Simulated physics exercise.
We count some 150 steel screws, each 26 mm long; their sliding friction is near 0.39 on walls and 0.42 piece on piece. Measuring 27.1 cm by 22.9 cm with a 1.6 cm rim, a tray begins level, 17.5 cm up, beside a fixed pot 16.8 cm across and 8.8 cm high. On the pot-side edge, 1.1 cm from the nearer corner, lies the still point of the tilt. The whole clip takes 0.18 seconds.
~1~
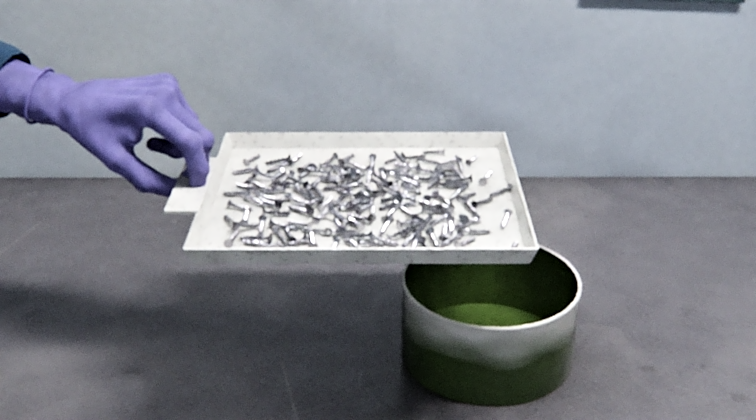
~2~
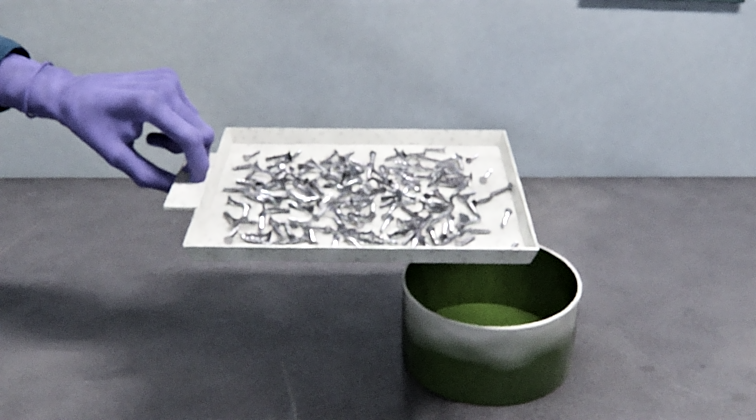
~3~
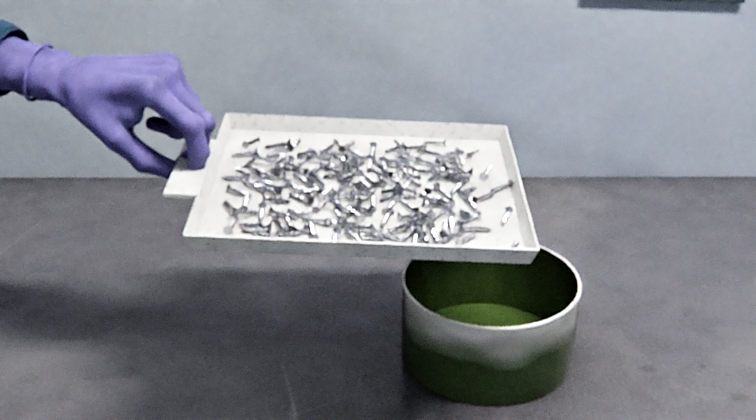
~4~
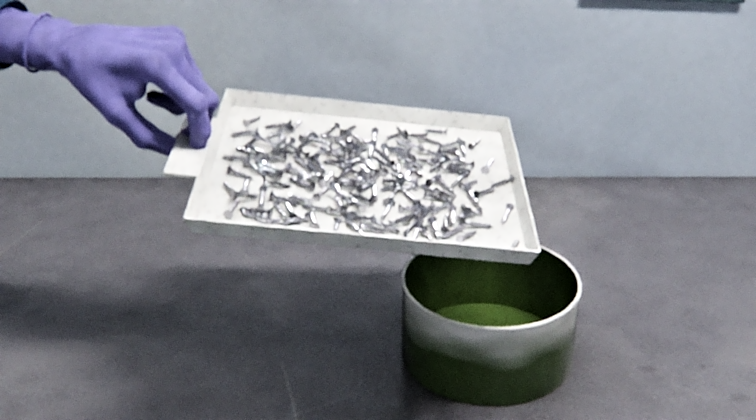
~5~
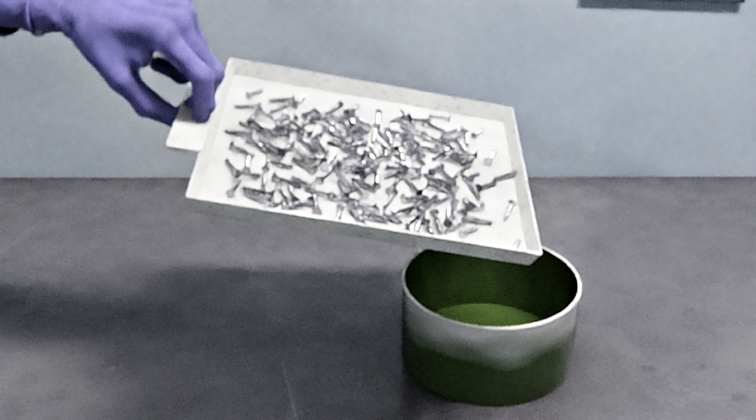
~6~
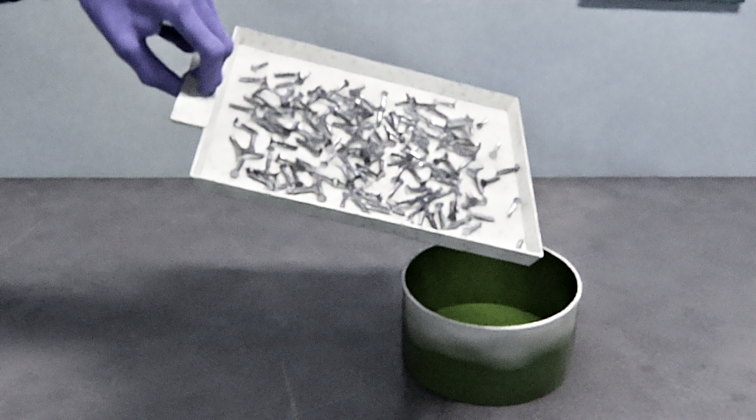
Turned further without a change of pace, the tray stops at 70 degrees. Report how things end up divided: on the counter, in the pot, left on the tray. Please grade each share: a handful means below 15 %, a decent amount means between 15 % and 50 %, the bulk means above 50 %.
Counter: The bulk, pot: A handful, tray: A handful.
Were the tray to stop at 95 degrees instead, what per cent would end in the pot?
The pot would get around 0 per cent.
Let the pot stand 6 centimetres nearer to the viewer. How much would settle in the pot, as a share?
Share in pot: Approx. 5 %.
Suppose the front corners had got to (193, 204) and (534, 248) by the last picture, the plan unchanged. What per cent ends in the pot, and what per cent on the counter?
Pot 0, counter 95.
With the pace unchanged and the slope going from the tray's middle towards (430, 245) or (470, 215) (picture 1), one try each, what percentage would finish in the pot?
Roughly 0 % for the first direction, roughly 5 % for the second.
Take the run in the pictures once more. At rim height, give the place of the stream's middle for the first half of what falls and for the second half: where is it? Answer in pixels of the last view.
Roughly (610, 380) to begin with, later roughly (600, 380).
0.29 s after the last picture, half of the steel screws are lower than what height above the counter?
I'd say near 26 cm.
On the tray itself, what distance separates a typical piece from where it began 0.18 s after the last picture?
It has moved some 2 cm from its start.
Then, 0.18 s after the last picture, tilt 46 degrees; the tray holds 100 %, the pot 0 %.
Then, 0.29 s after the last picture, tilt 64 degrees; the tray holds 100 %, the pot 0 %.
Then, 0.55 s after the last picture, tilt 70 degrees; the tray holds 5 %, the pot 0 %.
In the end, counter 100 %, pot 0 %, tray 0 %.
